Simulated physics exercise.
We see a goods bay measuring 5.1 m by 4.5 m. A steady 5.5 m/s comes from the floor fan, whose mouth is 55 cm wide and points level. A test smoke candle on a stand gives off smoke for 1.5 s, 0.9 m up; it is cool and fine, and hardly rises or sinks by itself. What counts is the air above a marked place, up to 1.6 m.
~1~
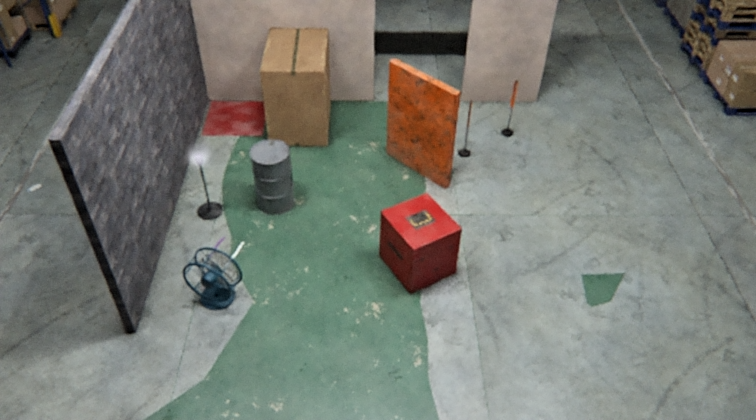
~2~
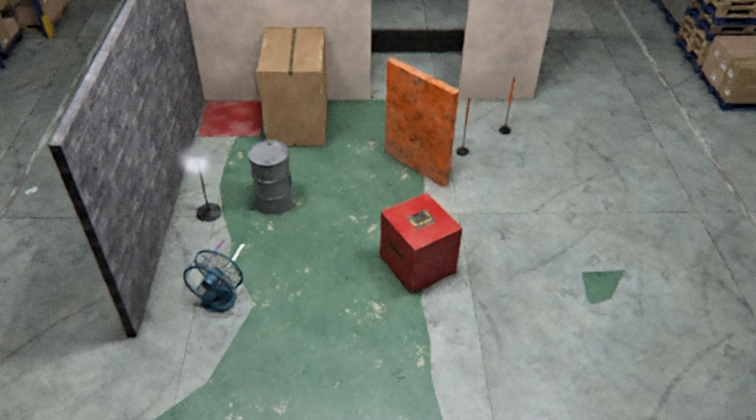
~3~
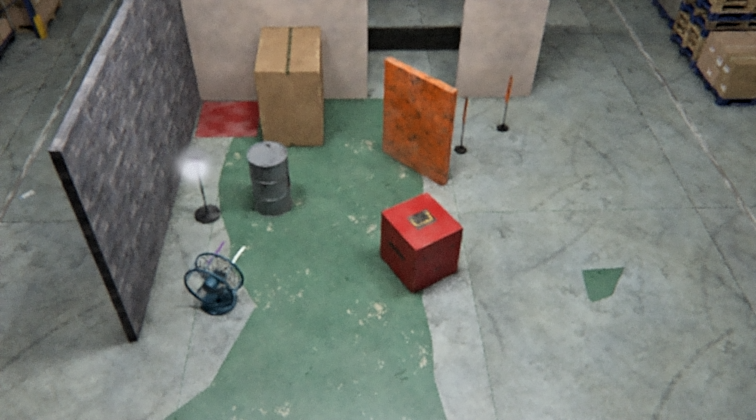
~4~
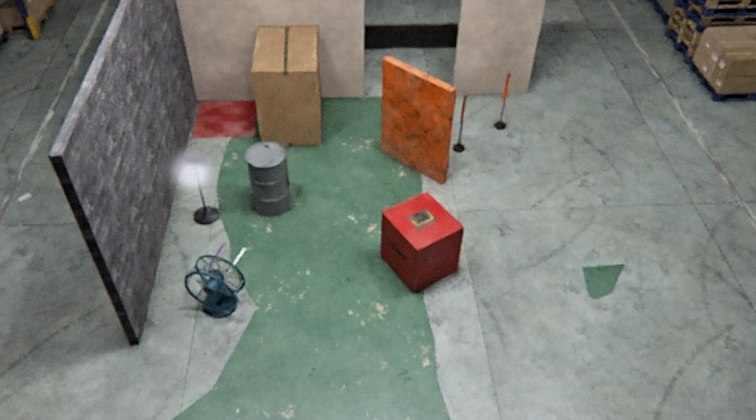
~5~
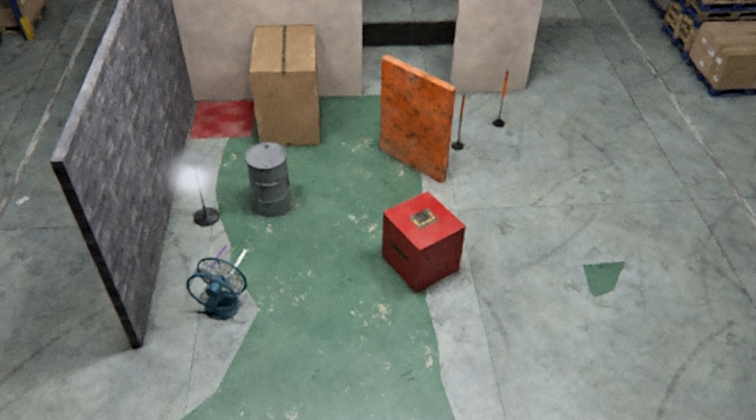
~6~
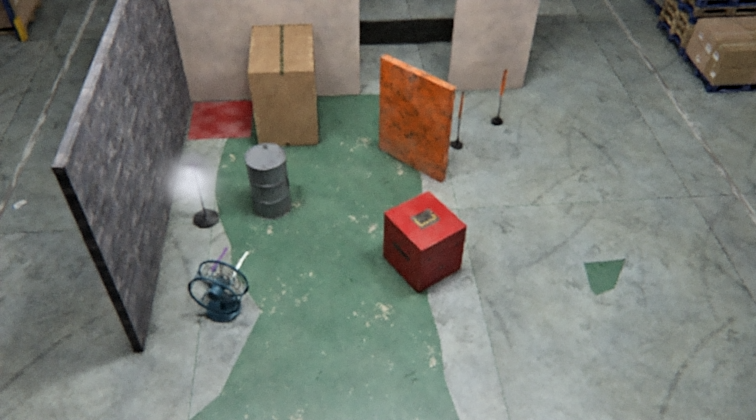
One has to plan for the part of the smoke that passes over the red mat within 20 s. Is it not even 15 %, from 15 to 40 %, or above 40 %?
Over the red mat: Over 40 %.
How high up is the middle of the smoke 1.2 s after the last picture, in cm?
About 50 cm.
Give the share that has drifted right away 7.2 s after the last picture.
Near 30 %.
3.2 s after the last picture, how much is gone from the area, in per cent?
About 1 %.
Then, 1.2 s after the last picture we count, 1 % has passed over the red mat, with 100 % still about or yet to come, and the middle of the rest is near (191, 195).
Then, 3.2 s after the last picture we count, 20 % has passed over the red mat, with 99 % still about or yet to come, and the middle of the rest is near (191, 184).
Then, 7.2 s after the last picture we count, 57 % has passed over the red mat, with 74 % still about or yet to come, and the middle of the rest is near (190, 111).
Then, 19.2 s after the last picture we count, 73 % has passed over the red mat, with 20 % still about or yet to come, and the middle of the rest is near (208, 118).
